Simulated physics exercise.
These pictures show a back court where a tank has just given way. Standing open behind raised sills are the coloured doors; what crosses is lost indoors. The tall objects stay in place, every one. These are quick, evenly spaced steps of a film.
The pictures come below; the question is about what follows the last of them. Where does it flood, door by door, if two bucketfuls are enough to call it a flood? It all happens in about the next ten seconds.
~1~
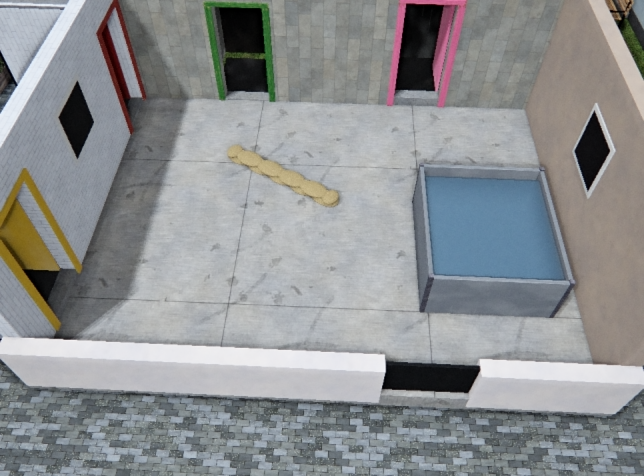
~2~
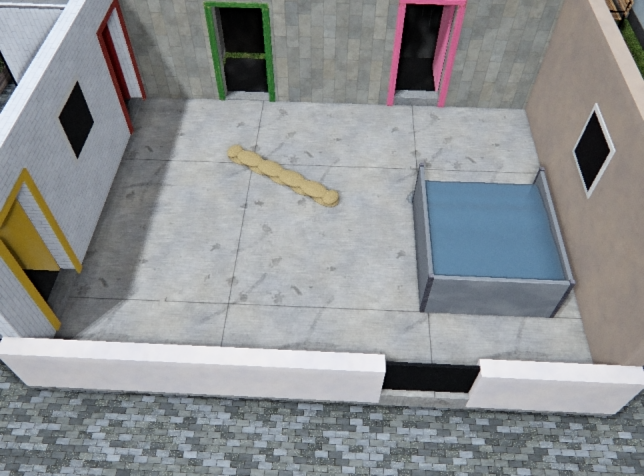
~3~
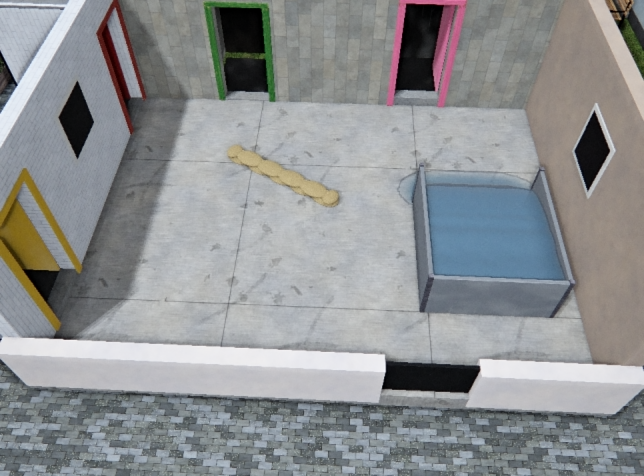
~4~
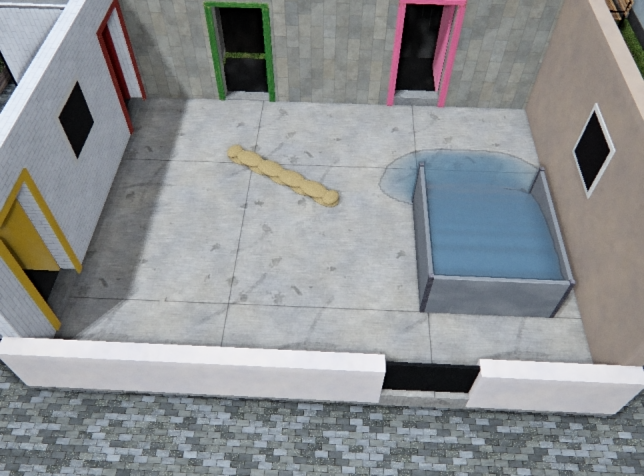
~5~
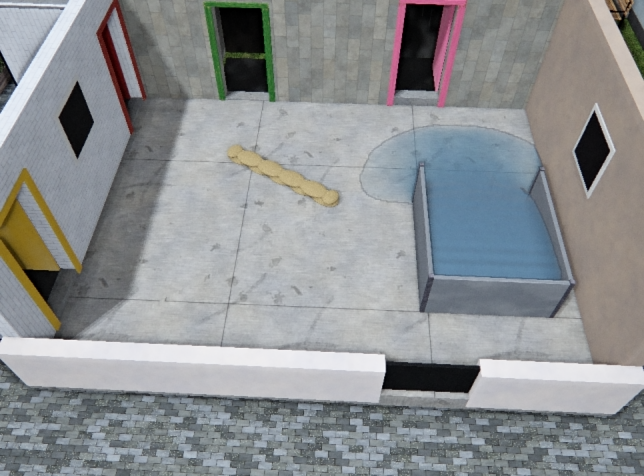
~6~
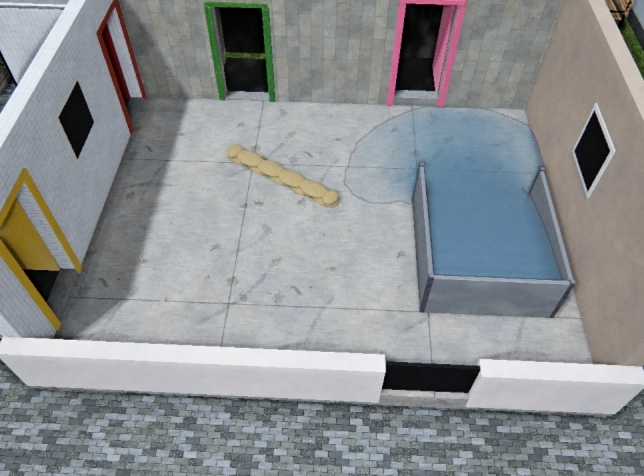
At the pink door it floods; at the red door it floods; at the yellow door it does not flood; at the green door it floods.
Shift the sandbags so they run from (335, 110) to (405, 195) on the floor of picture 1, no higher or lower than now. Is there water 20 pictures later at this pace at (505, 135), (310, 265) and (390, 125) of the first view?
Going through them, they'd be waterlogged, then left unsoaked, then waterlogged.
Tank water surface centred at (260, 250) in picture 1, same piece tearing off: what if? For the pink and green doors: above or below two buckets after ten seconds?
Pink door: Within the limit; green door: Exceeds the limit.
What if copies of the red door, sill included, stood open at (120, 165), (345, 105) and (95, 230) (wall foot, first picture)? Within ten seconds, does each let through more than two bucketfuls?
Each in turn, the new doors: Breaks the limit, breaks the limit, remains within bounds.
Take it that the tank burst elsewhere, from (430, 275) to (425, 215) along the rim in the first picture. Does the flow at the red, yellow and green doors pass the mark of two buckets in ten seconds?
In short: Red door lets more in; yellow door goes over; green door is over.
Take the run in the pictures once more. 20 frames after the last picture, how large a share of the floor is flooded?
It comes to roughly 40 in a hundred.
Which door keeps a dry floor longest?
My answer: The yellow one.
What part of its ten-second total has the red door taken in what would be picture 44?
My estimate is close to 65 per cent.
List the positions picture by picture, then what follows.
In the first frame, the open tank at (490, 223) is whole and still.
In the second frame, water pours out on the open tank's far side and has run to a hidden place.
In the third frame, the front is at a hidden place, out from the gap on the open tank's far side.
In the fourth frame, the front is at a hidden place, out from the gap on the open tank's far side.
In the fifth frame, water pours out on the open tank's far side and has run to (497, 132).
In the sixth frame, water pours out on the open tank's far side and has run to (432, 108).
A moment on, water covers 25 % of the floor; the pink door over two buckets in, the red door not reached, the yellow door not reached, the green door not reached.
Next, water covers 25 % of the floor; the pink door far over two buckets in, the red door not reached, the yellow door not reached, the green door wet at the sill, nothing in.
Then, water covers 40 % of the floor; the pink door far over two buckets in, the red door over two buckets in, the yellow door not reached, the green door under two buckets in.
Later, water covers 70 % of the floor; the pink door far over two buckets in, the red door far over two buckets in, the yellow door wet at the sill, nothing in, the green door over two buckets in.
In the end, water covers 95 % of the floor; the pink door far over two buckets in, the red door far over two buckets in, the yellow door wet at the sill, nothing in, the green door far over two buckets in.
